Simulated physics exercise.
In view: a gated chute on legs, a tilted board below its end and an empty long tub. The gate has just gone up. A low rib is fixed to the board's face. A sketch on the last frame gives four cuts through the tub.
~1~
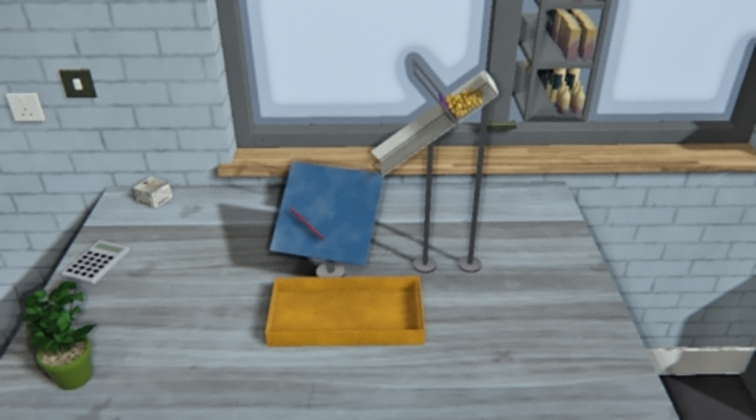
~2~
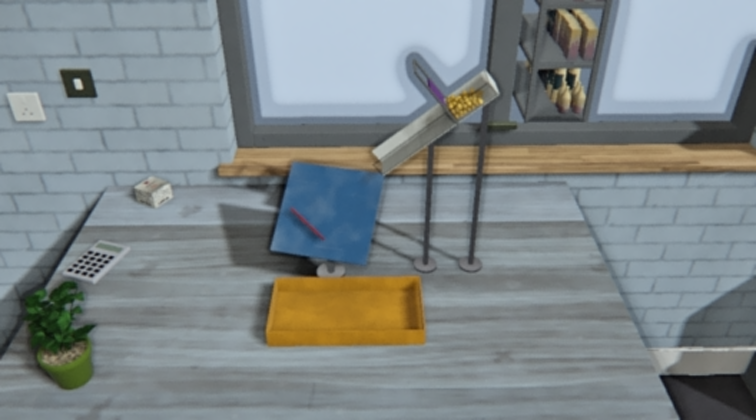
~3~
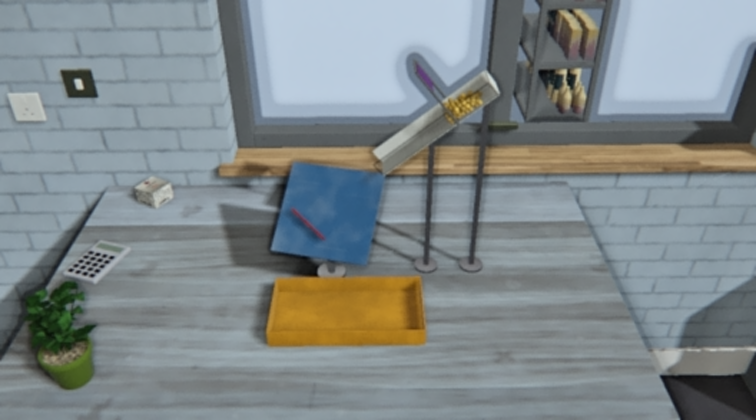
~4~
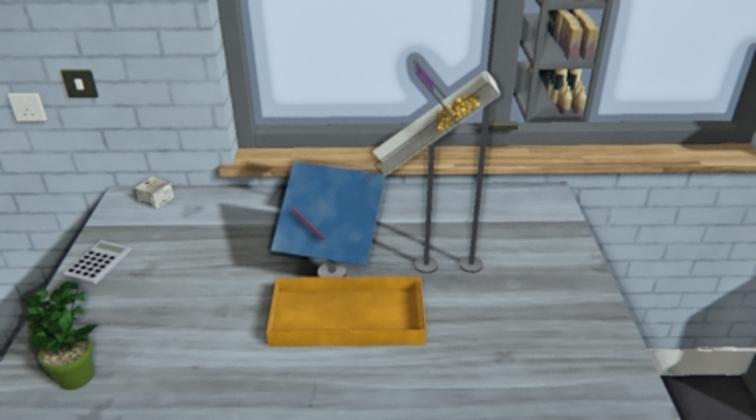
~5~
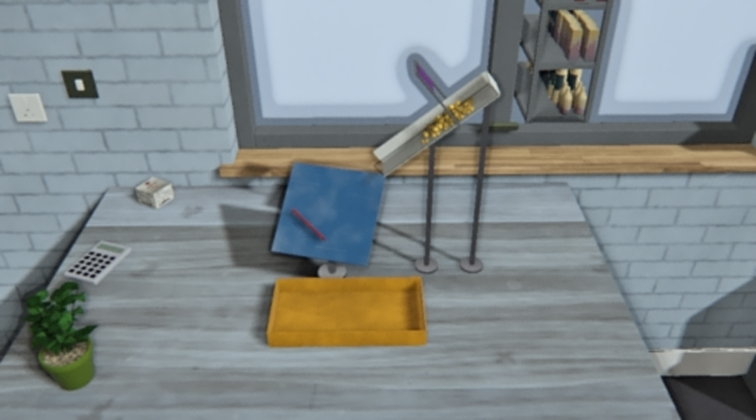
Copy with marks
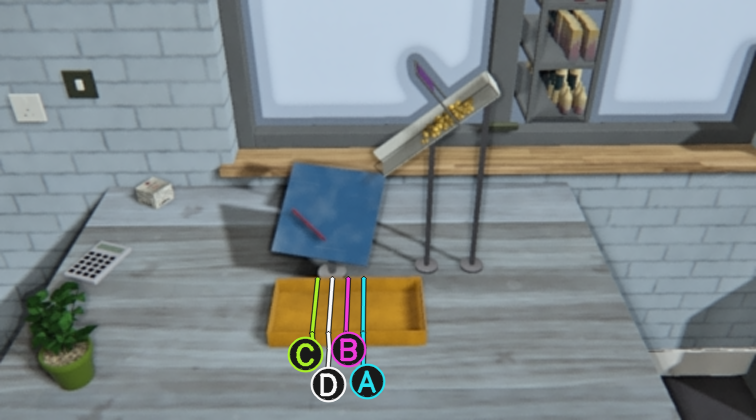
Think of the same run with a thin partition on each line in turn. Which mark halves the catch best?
Take D.
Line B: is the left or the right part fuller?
More lands on the left.
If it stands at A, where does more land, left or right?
The left side.
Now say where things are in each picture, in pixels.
Load behind the gate at (464, 103), puffed corn balls; lip of the chute at (382, 169), sloping fairly steeply, in the first picture.
Middle of the board at (328, 212), tilted fairly steeply; middle of its low edge at (317, 258); of its high edge at (338, 167), in the second picture.
Front corners of the tub at (267, 332) and (426, 330), empty; front of the load at (449, 119), in the third picture.
Middle of the load at (455, 111); its front at (438, 129), about a quarter of the way to the lip; rib from (292, 208) to (323, 237), in the fourth picture.
Middle of the load at (450, 119); its front at (423, 142), about half of the way to the lip, in the fifth picture.
On the marked copy, line A crosses the front rim at (363, 332); line B crosses the front rim at (346, 332); line C crosses the front rim at (312, 332); line D crosses the front rim at (328, 332).
With A, of what is caught, all on the left of the divider, none on the right.
With B, of what is caught, nearly all on the left of the divider, a stray few on the right.
With C, of what is caught, a small part on the left of the divider, nearly all on the right.
With D, of what is caught, about half on the left of the divider, about half on the right.
